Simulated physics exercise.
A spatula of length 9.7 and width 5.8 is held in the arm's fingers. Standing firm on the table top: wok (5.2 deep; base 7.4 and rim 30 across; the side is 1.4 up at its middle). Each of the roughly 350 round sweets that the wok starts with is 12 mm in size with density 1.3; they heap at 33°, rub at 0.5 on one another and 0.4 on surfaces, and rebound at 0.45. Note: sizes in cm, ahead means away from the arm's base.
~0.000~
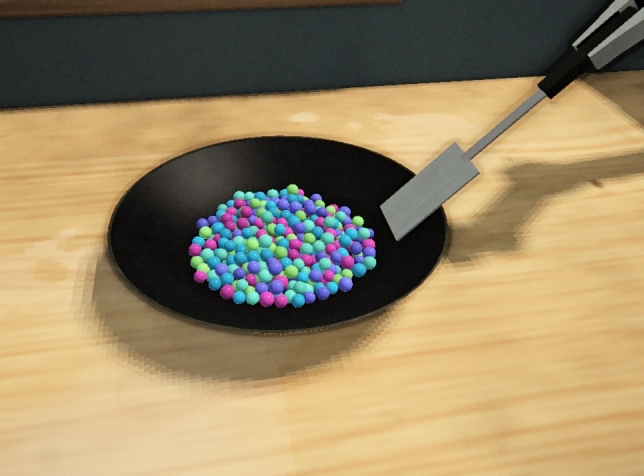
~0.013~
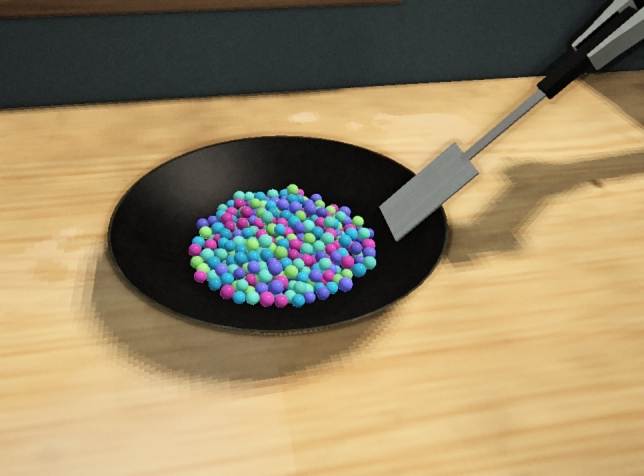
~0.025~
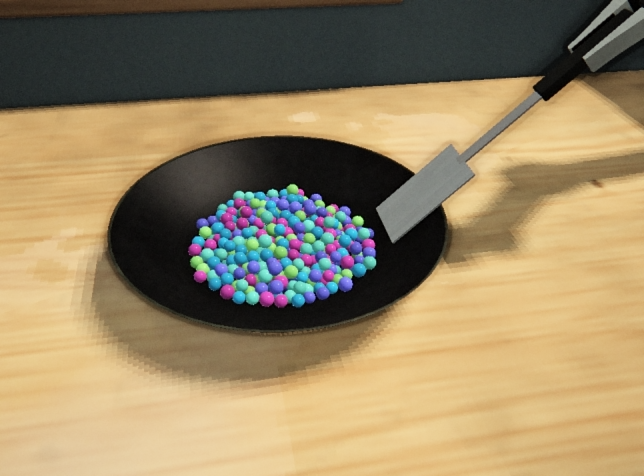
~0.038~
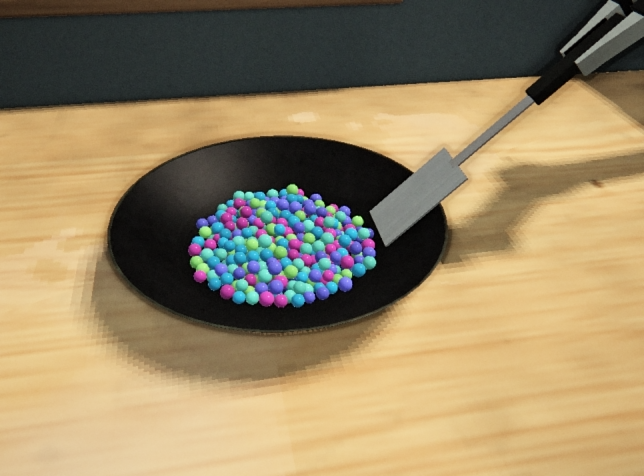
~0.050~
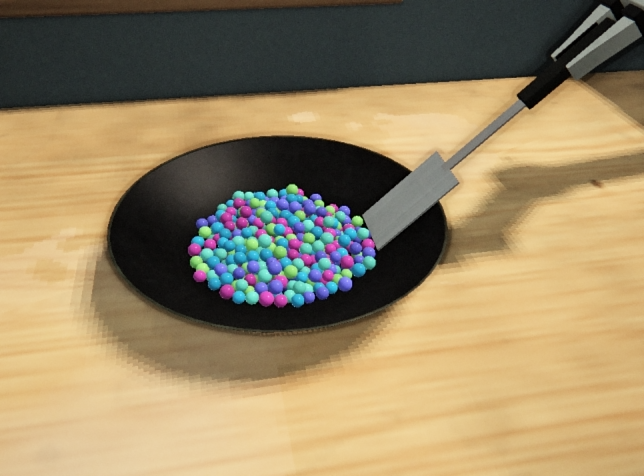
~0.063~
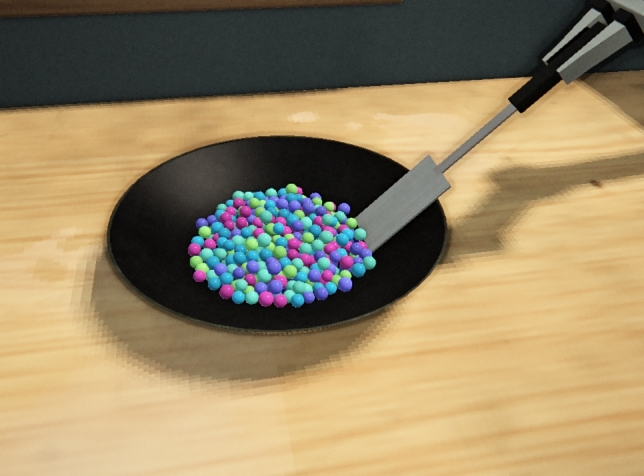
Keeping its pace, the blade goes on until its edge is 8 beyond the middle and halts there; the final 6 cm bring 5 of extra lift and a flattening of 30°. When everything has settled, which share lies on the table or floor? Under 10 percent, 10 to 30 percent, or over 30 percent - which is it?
It is under 10 percent.
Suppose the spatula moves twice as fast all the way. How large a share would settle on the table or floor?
Estimated result: Some 10 %.
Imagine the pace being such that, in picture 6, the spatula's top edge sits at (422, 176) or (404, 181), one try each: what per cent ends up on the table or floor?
Some 10 and 15 per cent.
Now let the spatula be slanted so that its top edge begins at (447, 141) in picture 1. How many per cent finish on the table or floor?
Roughly 5%.
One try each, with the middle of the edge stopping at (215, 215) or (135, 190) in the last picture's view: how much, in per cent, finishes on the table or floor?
0 % and 15 %.
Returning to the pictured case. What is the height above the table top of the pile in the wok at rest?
It reaches about 5.5 cm.
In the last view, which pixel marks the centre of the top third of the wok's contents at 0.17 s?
Around (250, 237).
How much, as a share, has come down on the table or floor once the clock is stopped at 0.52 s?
0 per cent.
After 0.17 s, sloping 44°, highest piece 4 above the table; 350 in the wok.
After 0.27 s, sloping 35°, highest piece 5 above the table; 350 in the wok.
After 0.52 s, sloping 14°, highest piece 6 above the table; 343 in the wok, 5 on the table or floor, 2 on the blade or in flight.
After 1.57 s, sloping 14°, highest piece 5 above the table; 343 in the wok, 7 on the table or floor.
At rest, 343 in the wok, 7 on the table or floor. That is 2 % on the table or floor.
